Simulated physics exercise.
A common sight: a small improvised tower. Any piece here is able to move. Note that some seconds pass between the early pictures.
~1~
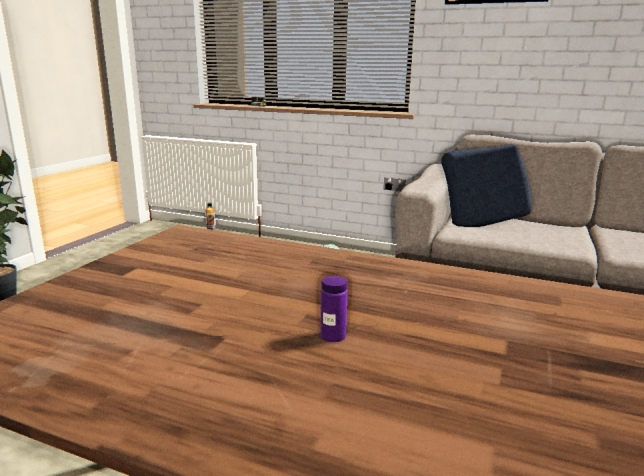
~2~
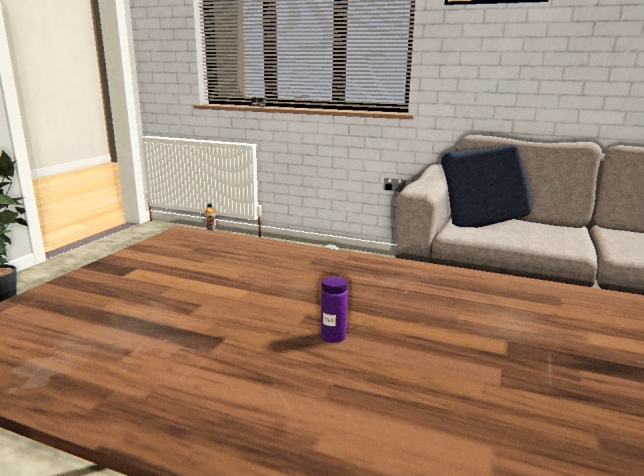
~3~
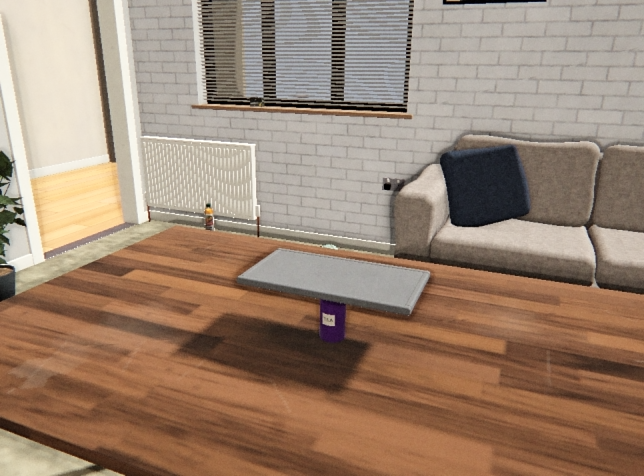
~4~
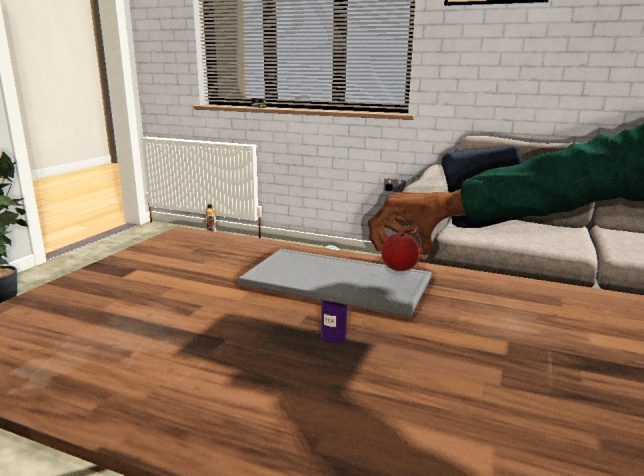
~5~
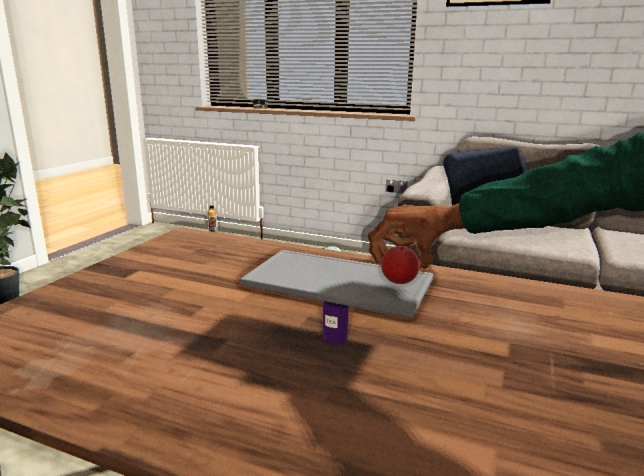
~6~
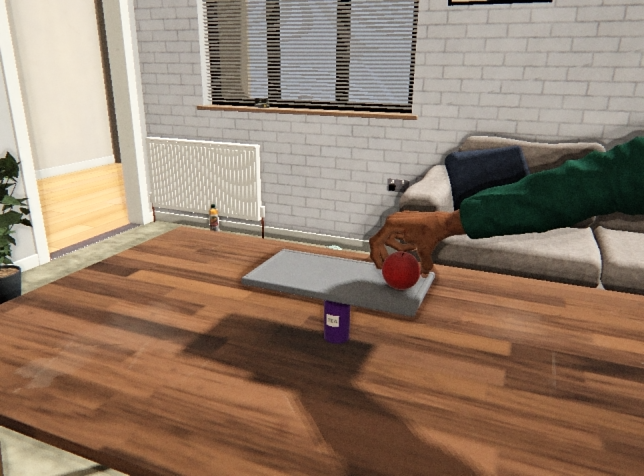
A dark-skinned hand in a green sleeve, a red apple, a grey board and a purple shaker share a wooden table, seen from slightly above in a living room. Behind are a white brick wall, blinds, a radiator and a beige sofa at right. The shaker stands alone, then the board rests on it, and the hand lowers the apple onto the board's right end.
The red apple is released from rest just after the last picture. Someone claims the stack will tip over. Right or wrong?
Right, it tips over.
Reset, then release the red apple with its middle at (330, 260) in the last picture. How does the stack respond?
What happens next is that it remains standing.
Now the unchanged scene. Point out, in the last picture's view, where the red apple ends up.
Look around (494, 364) in the final frame.
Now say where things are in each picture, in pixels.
The last thing is not in view yet; purple shaker (334, 309), in the first picture.
The last thing is not in view yet; purple shaker (334, 309), in the second picture.
The last thing is not in view yet; purple shaker (333, 309), in the third picture.
On its way; red apple (400, 252); purple shaker (334, 310), in the fourth picture.
On its way; red apple (400, 265); purple shaker (336, 311), in the fifth picture.
In place under the hand; red apple (401, 271); purple shaker (337, 310), in the sixth picture.
Then, 0.40 s later than the last frame, red apple now fallen; grey lid tilted by 43°.
Then, 0.50 s later than the last frame, grey lid tilted by 45°.
Then, 0.70 s later than the last frame, grey lid now fallen; purple shaker moved about its own width.
Then, 0.80 s later than the last frame, purple shaker moved about its own width.
When it is over, fallen, red apple and grey lid; moved from the start, purple shaker. End places, in pixels of the last picture, red apple near (494, 364). The stack loses its balance.
